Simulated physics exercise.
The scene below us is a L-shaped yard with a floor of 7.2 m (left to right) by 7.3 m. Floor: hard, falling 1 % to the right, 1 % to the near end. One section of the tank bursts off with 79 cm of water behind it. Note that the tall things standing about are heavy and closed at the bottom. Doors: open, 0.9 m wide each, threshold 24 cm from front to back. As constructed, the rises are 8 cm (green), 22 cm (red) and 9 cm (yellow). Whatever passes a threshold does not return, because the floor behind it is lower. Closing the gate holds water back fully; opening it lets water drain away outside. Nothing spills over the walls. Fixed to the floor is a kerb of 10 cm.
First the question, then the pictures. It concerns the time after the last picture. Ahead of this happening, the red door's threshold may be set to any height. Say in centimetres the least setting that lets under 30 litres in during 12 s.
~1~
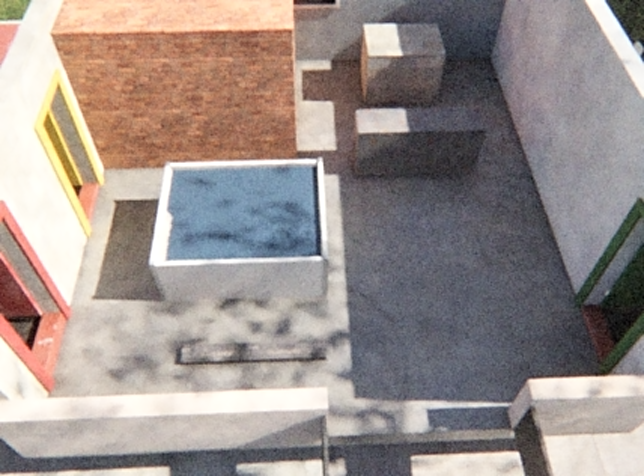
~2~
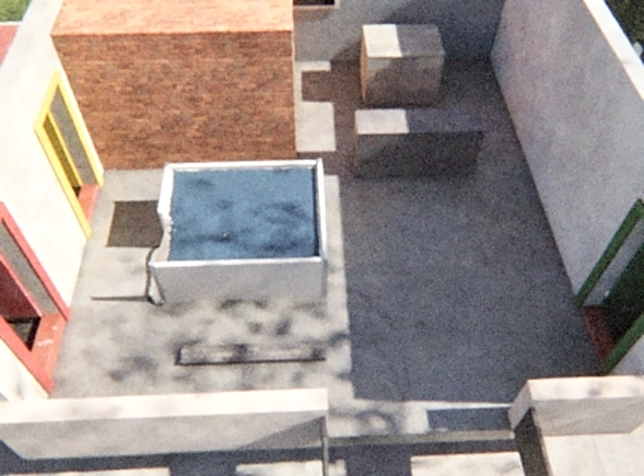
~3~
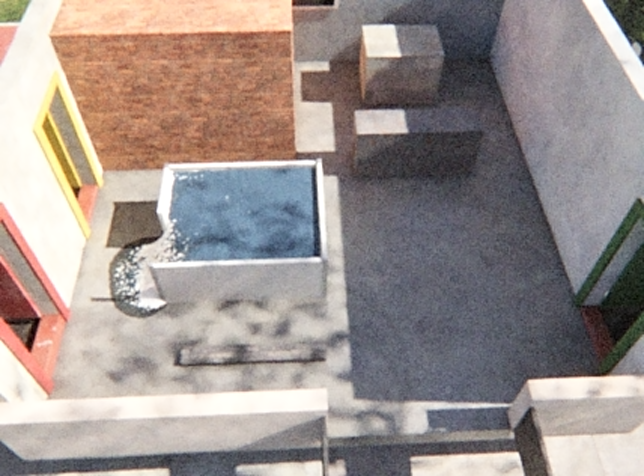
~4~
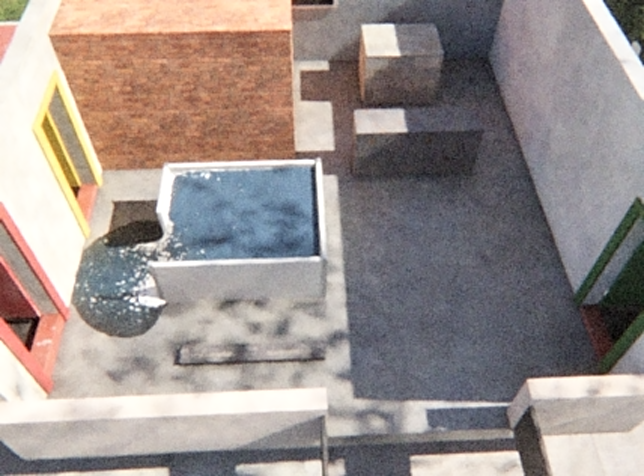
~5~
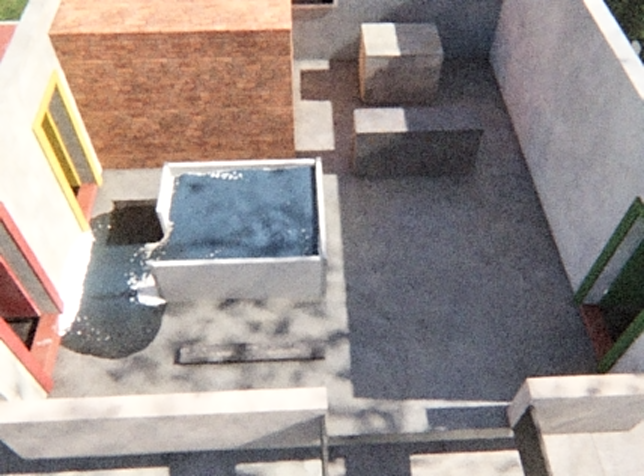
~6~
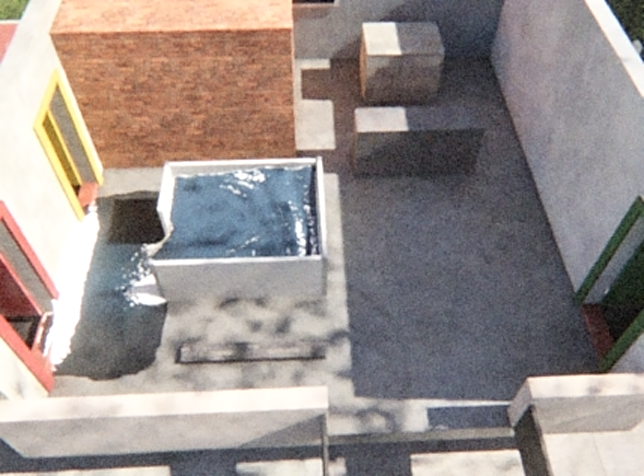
It should be set to roughly 23 cm.
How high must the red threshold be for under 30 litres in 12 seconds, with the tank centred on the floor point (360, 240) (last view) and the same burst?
I'd put it at close to 23 cm.
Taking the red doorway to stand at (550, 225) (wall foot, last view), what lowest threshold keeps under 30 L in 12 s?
It needs about 7.5 cm.
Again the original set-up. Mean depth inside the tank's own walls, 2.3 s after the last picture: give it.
The mean depth is about 39 cm.
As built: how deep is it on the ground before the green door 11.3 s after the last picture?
Depth: Near 11.5 cm.
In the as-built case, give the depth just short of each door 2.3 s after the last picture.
Green door 0 cm, red door 22 cm, yellow door 13 cm.
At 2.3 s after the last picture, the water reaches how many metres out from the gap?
Roughly 4.4 metres.
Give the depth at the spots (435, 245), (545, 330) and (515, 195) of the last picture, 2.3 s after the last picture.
Going through the spots in order gives 0, 0 and 0 centimetres.
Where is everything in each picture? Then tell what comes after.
Still water, 79 cm deep, in the tank at (243, 212); the red door at (30, 310) is dry, in the first frame.
The gap is at (167, 263), the front 0.3 m out at a hidden place; the back of the tank holds 79 cm, in the second frame.
The gap is at (167, 264), the front 0.8 m out at (114, 280); the back of the tank holds 79 cm, in the third frame.
The gap is at (167, 264), the front 1.3 m out at (73, 291); the back of the tank holds 79 cm, in the fourth frame.
Water pours out at (167, 263) and has run 1.4 m, to (62, 336); about 7 cm deep outside, 79 cm at the back, in the fifth frame.
The front is at (55, 368), 1.7 m from the gap at (167, 262); 3.3 m2 of floor is wet, 74 cm left at the back; water is at the red door at (30, 310), in the sixth frame.
Then, 0.7 s after the last picture water covers 15 % of the floor, deepest (56 cm) near (41, 427); 30 cm at the red door, 5 litres in over its 22 cm threshold.
Then, 2.3 s after the last picture water covers 35 % of the floor, deepest (36 cm) near (41, 427); 22 cm at the red door, 29 litres in over its 22 cm threshold.
Then, 11.3 s after the last picture water covers 100 % of the floor, deepest (12 cm) near (519, 408); 7 cm at the red door, 34 litres in over its 22 cm threshold.
At the red door as built, the water peaked near 30 cm, 0.7 s after the last picture.
Run again over the same 12 s with other heights there, 46 litres in over 20.5 cm, 10 litres over 28 cm. The limit of 30 litres is kept from about 23 cm up.
